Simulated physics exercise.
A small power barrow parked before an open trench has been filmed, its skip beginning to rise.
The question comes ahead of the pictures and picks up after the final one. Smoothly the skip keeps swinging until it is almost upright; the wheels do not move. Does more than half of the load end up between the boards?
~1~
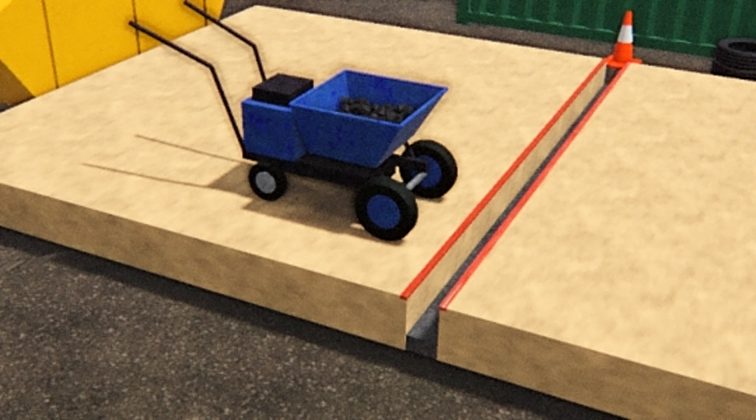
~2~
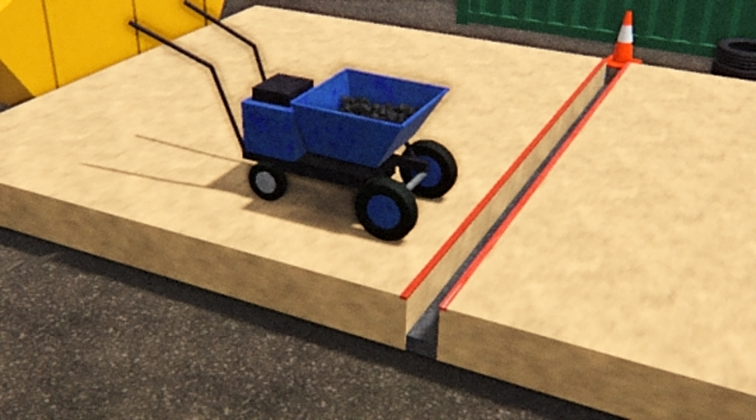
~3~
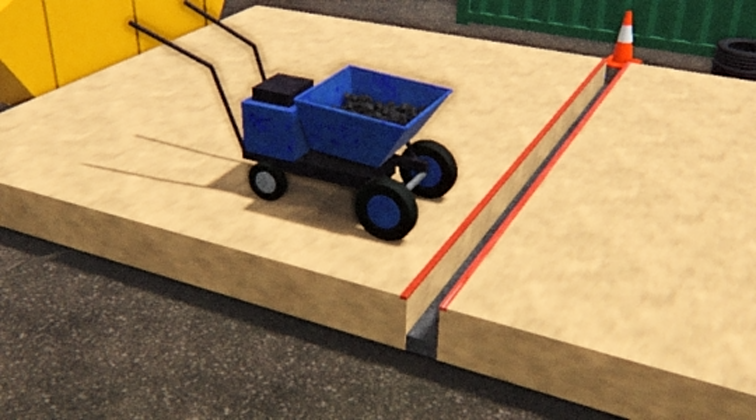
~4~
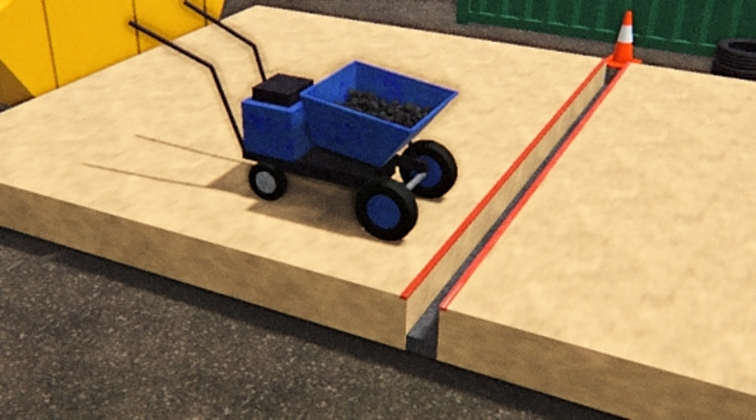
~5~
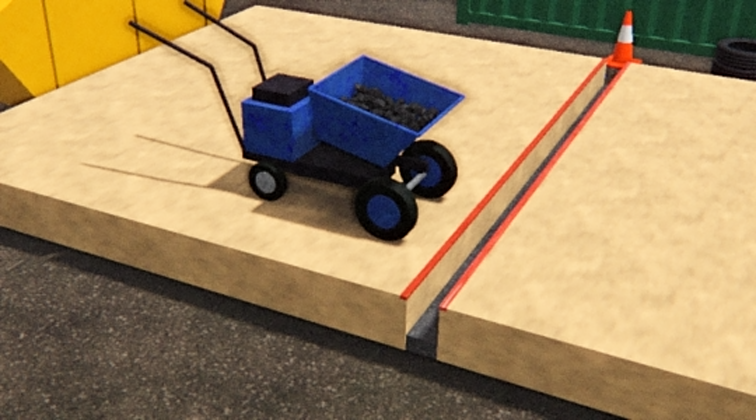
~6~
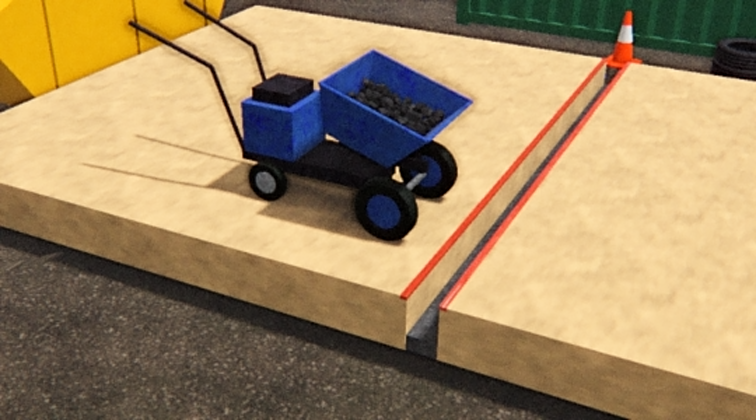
Minority in.
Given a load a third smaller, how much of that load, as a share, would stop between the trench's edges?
20 in a hundred, roughly.
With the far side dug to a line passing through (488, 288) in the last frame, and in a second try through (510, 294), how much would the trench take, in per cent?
50 %, then 80 %.
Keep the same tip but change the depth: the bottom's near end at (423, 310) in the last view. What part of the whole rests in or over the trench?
The share comes to around 10 percent.
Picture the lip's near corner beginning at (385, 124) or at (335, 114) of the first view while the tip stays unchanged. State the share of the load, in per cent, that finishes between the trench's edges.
Estimates, in order: 40 % then 50 %.
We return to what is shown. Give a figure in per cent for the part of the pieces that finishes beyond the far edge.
70 %.
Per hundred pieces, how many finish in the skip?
Result: Close to 10 per cent.
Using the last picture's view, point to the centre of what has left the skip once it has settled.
Close to (526, 240), more or less.
Just after the last frame, skip tipped steeply; every one in the skip.
A moment on, skip tipped right over; almost all in the skip; just a few beyond it; just a few falling.
Further on, skip tipped right over; roughly half in the skip; roughly half beyond it.
When it is over, skip tipped right over; about a tenth in the skip; roughly a quarter in or heaped over the trench; roughly two thirds beyond it.
